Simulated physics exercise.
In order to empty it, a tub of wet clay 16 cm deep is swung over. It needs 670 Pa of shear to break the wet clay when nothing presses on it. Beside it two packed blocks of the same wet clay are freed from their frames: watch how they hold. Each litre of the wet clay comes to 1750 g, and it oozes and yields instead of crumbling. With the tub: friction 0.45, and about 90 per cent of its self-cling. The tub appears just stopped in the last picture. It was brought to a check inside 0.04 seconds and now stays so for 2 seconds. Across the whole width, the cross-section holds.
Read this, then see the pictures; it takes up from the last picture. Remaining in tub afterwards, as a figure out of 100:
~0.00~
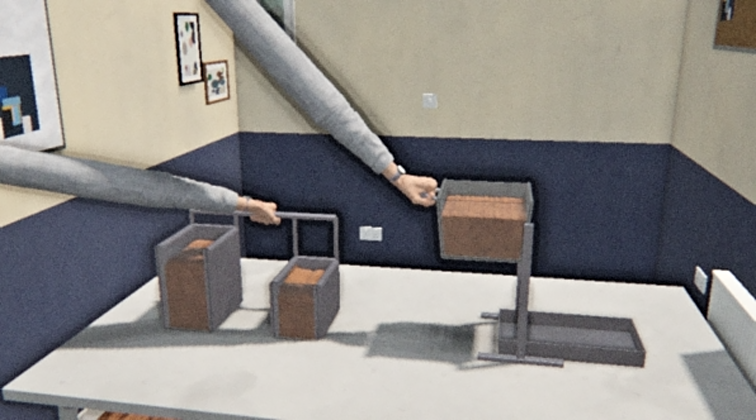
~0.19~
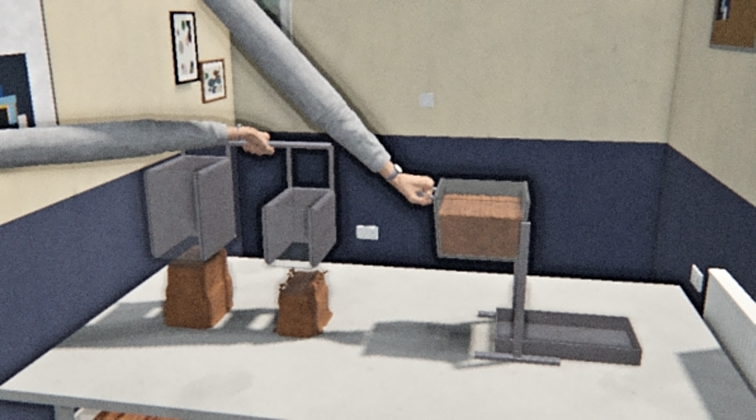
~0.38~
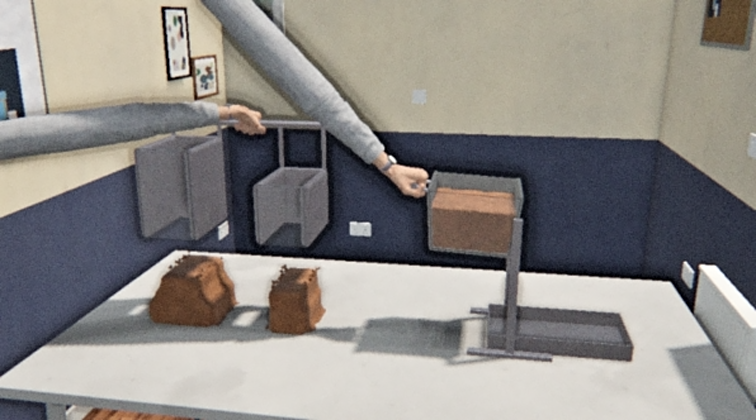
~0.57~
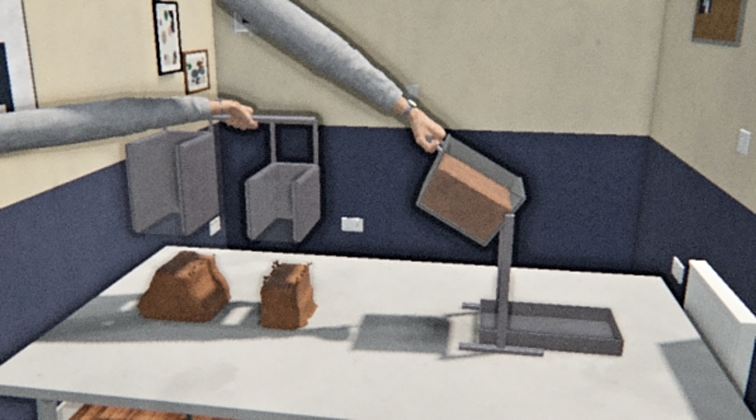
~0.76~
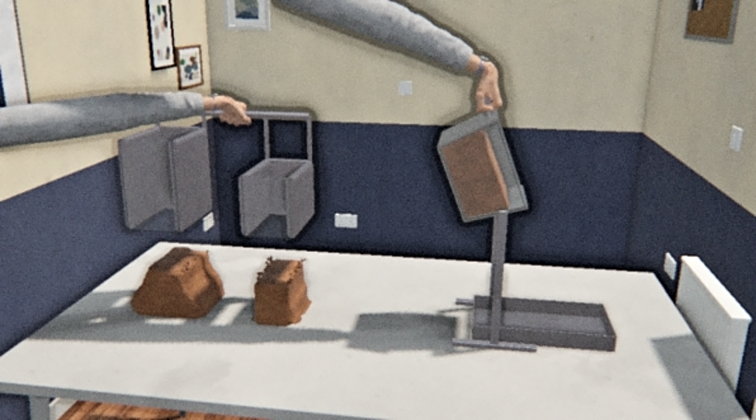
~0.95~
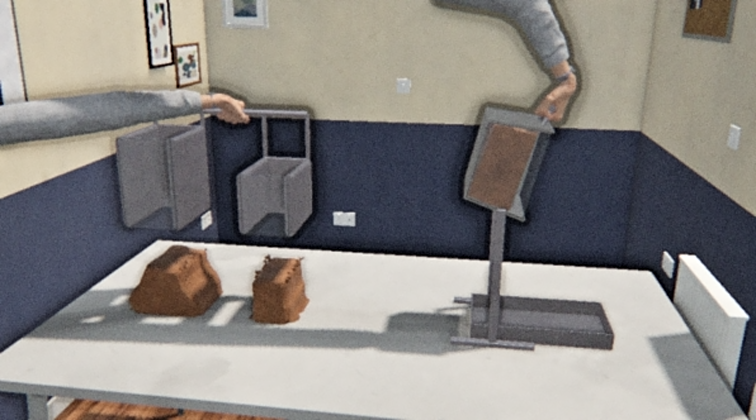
Near 30 %.
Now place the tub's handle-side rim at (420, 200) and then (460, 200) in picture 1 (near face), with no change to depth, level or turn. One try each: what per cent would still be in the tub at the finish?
The first would keep 25 percent and the second 35 percent.
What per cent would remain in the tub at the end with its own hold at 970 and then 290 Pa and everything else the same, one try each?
In order: Around 16 % and around 25 %.
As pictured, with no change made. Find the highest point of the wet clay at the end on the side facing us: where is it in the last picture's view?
At about (500, 181).
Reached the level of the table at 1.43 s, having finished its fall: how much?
At that moment, near 65 % is down.
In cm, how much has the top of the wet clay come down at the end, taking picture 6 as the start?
15 cm.
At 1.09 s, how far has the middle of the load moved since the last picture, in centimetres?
Shift: Roughly 7 cm.
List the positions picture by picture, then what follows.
The first frame shows handle-side rim at (440, 199), tilt 0 degrees; top of the wet clay at (479, 216); blocks stand 23 cm, 15 cm (left to right).
The second frame shows handle-side rim at (437, 197), tilt 0 degrees; top of the wet clay at (476, 215); blocks stand 21 cm, 15 cm (left to right).
The third frame shows handle-side rim at (431, 190), tilt 3 degrees; top of the wet clay at (436, 207); blocks stand 17 cm, 15 cm (left to right).
The fourth frame shows handle-side rim at (446, 151), tilt 30 degrees; top of the wet clay at (438, 169); blocks stand 16 cm, 15 cm (left to right).
The fifth frame shows handle-side rim at (498, 122), tilt 68 degrees; top of the wet clay at (482, 132); blocks stand 16 cm, 15 cm (left to right).
The sixth frame shows handle-side rim at (552, 134), tilt 103 degrees; top of the wet clay at (499, 126); blocks stand 16 cm, 15 cm (left to right).
After 1.09 s, the tub is at 103 degrees and holds 79 %.
After 1.26 s, the tub is at 103 degrees and holds 31 %.
After 1.43 s, the tub is at 103 degrees and holds 30 %.
After 1.60 s, the tub is at 103 degrees and holds 30 %.
After 2.95 s, at the end, the tub is at 103 degrees and holds 30 %.
